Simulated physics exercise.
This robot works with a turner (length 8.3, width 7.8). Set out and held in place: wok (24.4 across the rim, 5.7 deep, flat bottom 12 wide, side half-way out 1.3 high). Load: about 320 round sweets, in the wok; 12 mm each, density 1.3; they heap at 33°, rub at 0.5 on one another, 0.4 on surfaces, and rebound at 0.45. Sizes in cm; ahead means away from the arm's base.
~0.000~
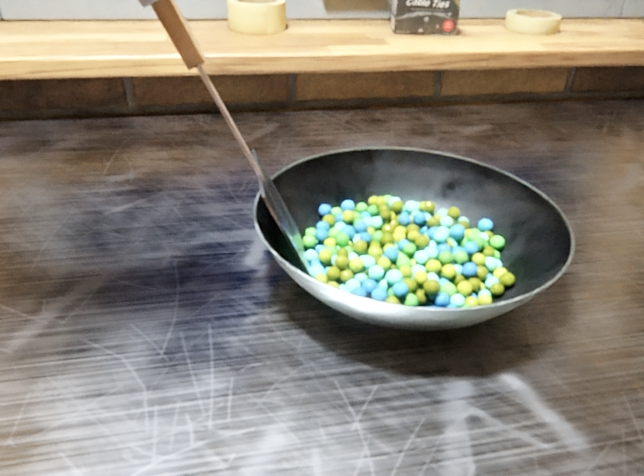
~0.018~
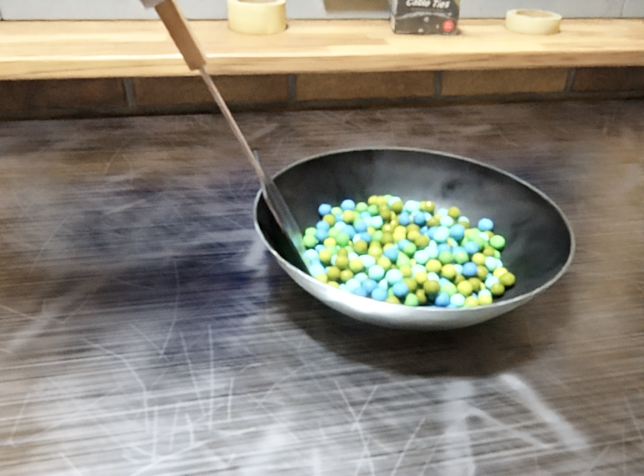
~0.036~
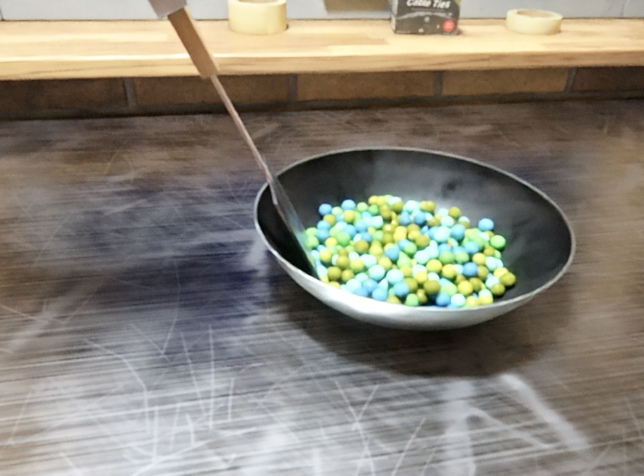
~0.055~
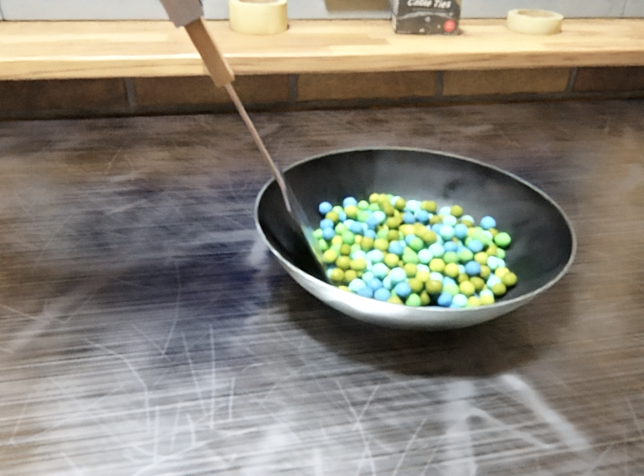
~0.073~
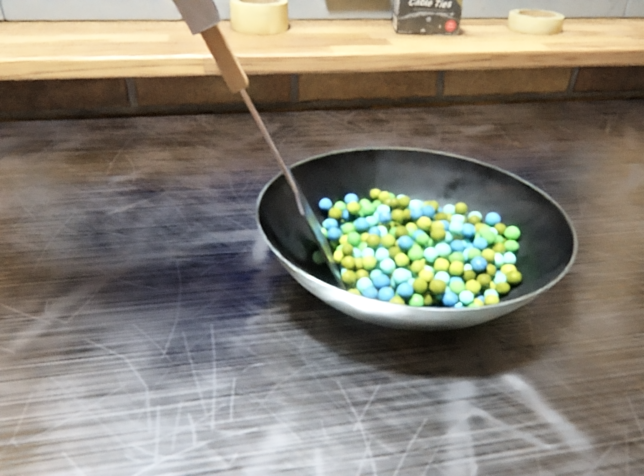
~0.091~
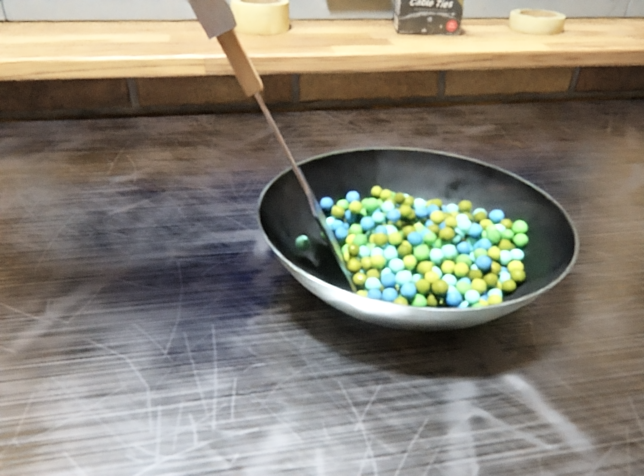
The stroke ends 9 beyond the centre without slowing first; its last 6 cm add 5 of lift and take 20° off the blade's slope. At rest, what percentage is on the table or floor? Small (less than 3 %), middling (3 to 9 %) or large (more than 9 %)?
A large share, more than 9 %, ends on the table or floor.
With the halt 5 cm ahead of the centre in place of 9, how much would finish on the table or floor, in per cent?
Then about 0 per cent.
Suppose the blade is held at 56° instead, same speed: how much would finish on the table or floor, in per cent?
It would be near 20 per cent.
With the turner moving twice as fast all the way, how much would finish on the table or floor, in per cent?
It would be near 40 per cent.
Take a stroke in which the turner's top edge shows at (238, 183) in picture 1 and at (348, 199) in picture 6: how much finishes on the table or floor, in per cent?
About 35 per cent.
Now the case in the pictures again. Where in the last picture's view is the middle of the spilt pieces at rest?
Near (636, 246).
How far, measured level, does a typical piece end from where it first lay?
Roughly 4 cm.
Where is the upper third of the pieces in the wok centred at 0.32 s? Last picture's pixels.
At about (498, 210).
By 0.20 s, sloping 65°, highest piece 7 above the table; 322 in the wok, 1 on the blade or in flight.
By 0.32 s, sloping 57°, highest piece 7 above the table; 322 in the wok, 1 on the table or floor.
By 0.57 s, sloping 45°, highest piece 7 above the table; 264 in the wok, 50 on the table or floor, 9 on the blade or in flight.
By 1.62 s, sloping 45°, highest piece 6 above the table; 264 in the wok, 59 on the table or floor.
Final count, 264 in the wok, 59 on the table or floor. That is 18 % on the table or floor.
